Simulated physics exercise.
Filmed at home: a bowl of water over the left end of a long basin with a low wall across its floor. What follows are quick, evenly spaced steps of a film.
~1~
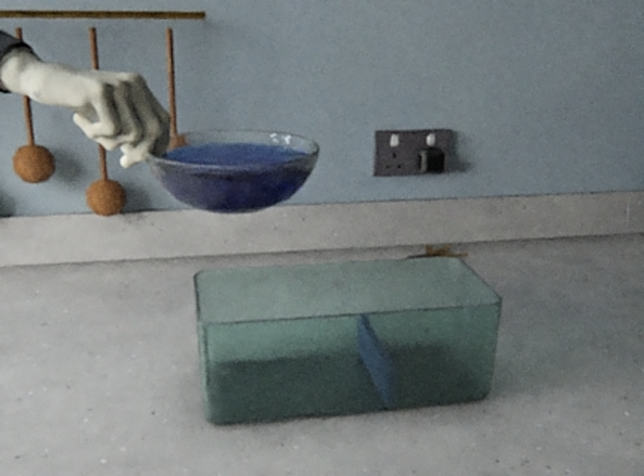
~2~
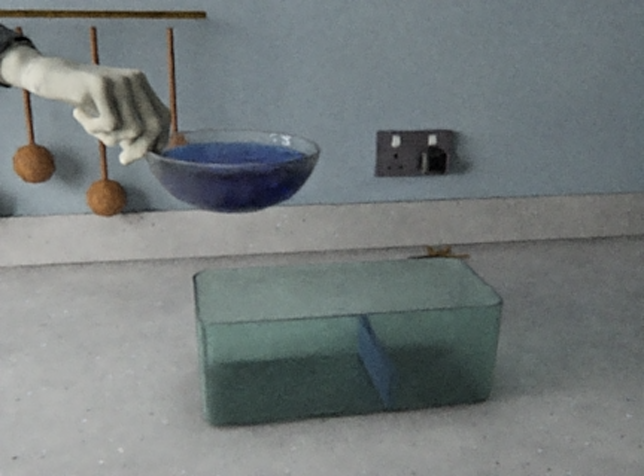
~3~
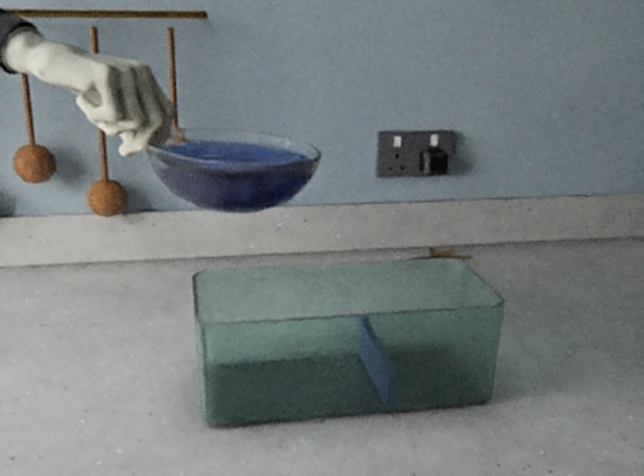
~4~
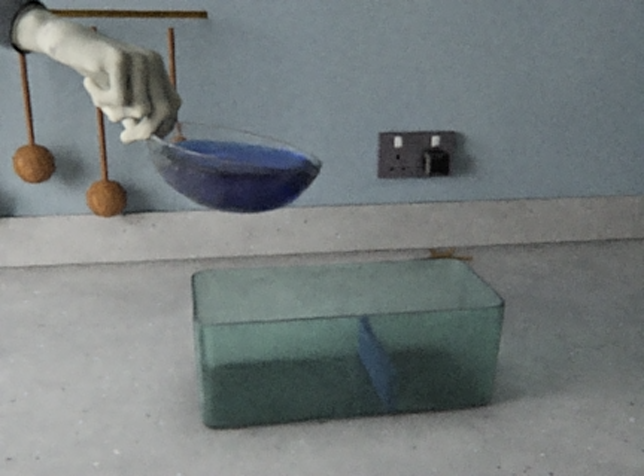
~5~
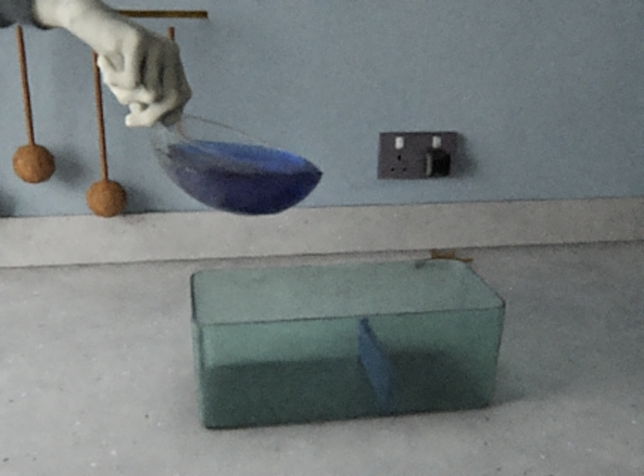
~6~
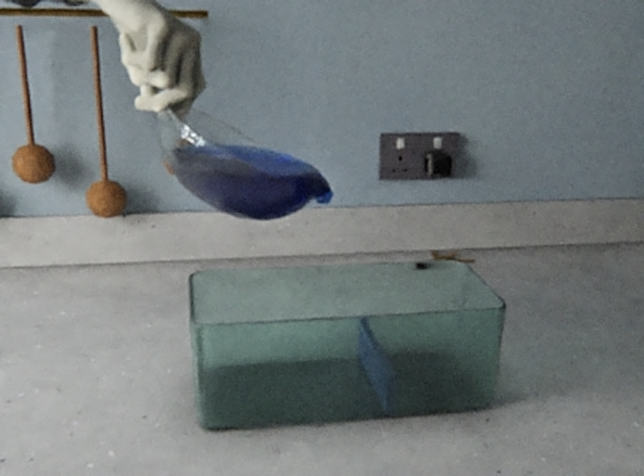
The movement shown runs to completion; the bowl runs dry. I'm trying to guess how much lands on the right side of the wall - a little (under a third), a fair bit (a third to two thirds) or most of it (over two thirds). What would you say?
I would say a little, under a third.
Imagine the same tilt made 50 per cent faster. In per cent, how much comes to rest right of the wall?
It comes to around 15 per cent.
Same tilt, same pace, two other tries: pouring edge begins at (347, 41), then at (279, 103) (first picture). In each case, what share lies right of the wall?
It comes to 60 % the first time and 10 % the second.
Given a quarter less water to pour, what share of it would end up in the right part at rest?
I'd put it at around 10 %.
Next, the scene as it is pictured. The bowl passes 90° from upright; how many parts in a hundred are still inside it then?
I'd put it at some 5 in a hundred.
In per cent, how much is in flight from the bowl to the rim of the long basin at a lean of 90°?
25 per cent.
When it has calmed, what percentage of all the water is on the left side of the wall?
I'd put it at around 70 %.
A moment on, the bowl is tipped on its side and 4 per cent is still to pour, 50 is left of the wall and 23 right of it.
Next, the bowl is tipped right over and 0 per cent is still to pour, 71 is left of the wall and 23 right of it.
Then the bowl is tipped right over and 0 per cent is still to pour, 71 is left of the wall and 24 right of it.
Later the bowl is tipped right over and 0 per cent is still to pour, 71 is left of the wall and 24 right of it.
Finally, 71 per cent lies left of the wall, 24 right of it and 5 outside.
